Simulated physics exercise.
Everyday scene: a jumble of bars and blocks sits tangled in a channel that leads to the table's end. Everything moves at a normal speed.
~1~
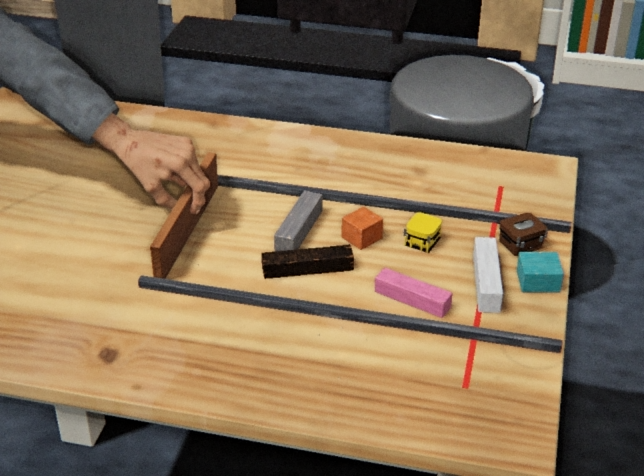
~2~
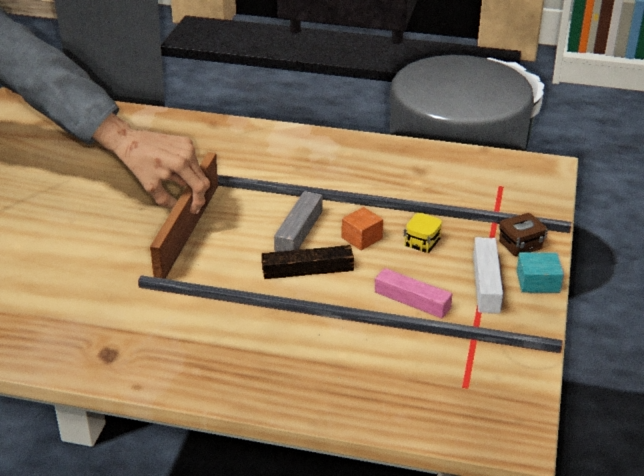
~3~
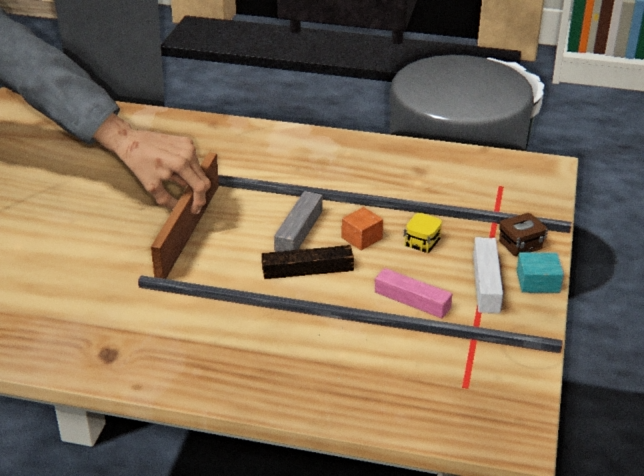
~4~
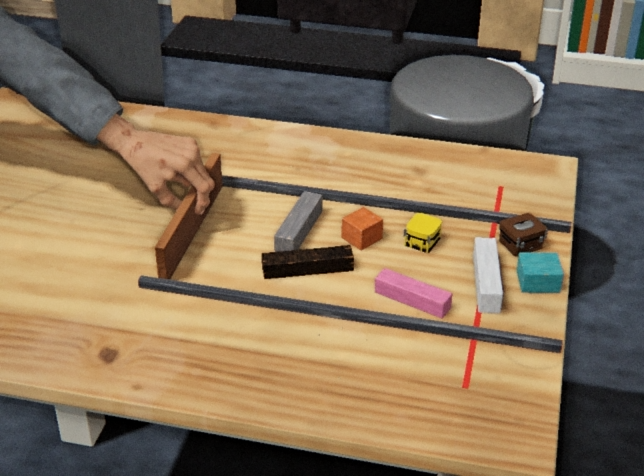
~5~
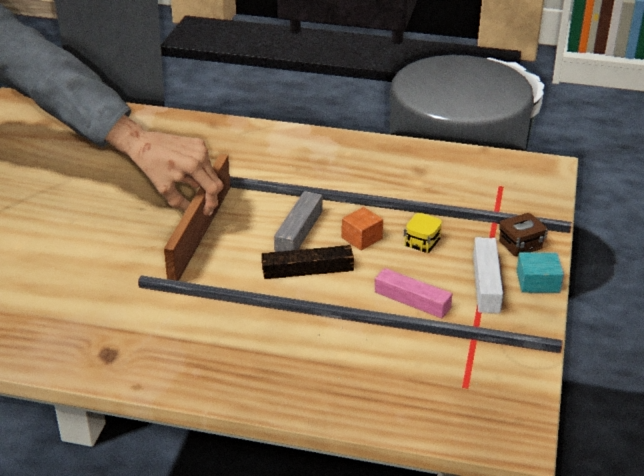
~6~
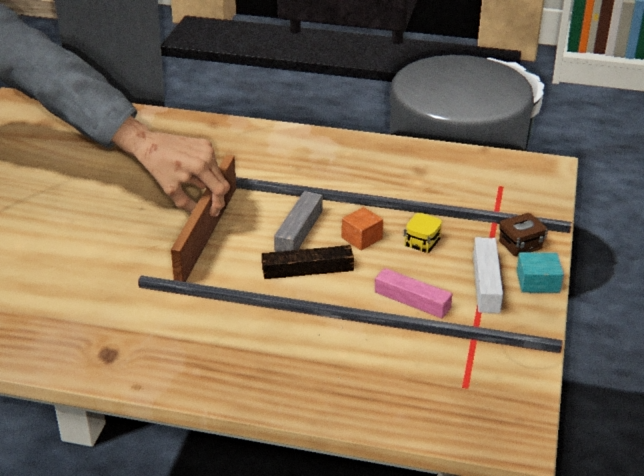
On a wooden table, a hand slides a brown board slightly right toward scattered coloured blocks.
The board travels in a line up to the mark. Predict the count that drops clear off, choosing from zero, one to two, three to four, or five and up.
The count is one to two.
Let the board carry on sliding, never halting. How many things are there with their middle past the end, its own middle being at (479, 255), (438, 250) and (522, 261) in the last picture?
Middles past end - pos 1: 2, pos 2: 0, pos 3: 4.
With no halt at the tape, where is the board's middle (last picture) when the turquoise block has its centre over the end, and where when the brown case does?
Approx. (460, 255) / approx. (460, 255) for the other.
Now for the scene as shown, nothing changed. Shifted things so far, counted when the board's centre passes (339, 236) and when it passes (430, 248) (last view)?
First 3, then 8.
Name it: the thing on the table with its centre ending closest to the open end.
Closest at the end: The yellow case.
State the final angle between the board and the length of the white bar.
Roughly 35° out of line.
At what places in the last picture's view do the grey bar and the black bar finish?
The grey bar comes to rest close to (500, 250), while the black bar rests close to (520, 282).
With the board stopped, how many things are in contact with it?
Count recorded: 3.
Soon after, none off yet; turquoise block at rest near (540, 273); brown case at rest near (522, 236); white bar at rest near (487, 274).
At rest, the number that fall off is one or two; fallen, brown case and turquoise block.
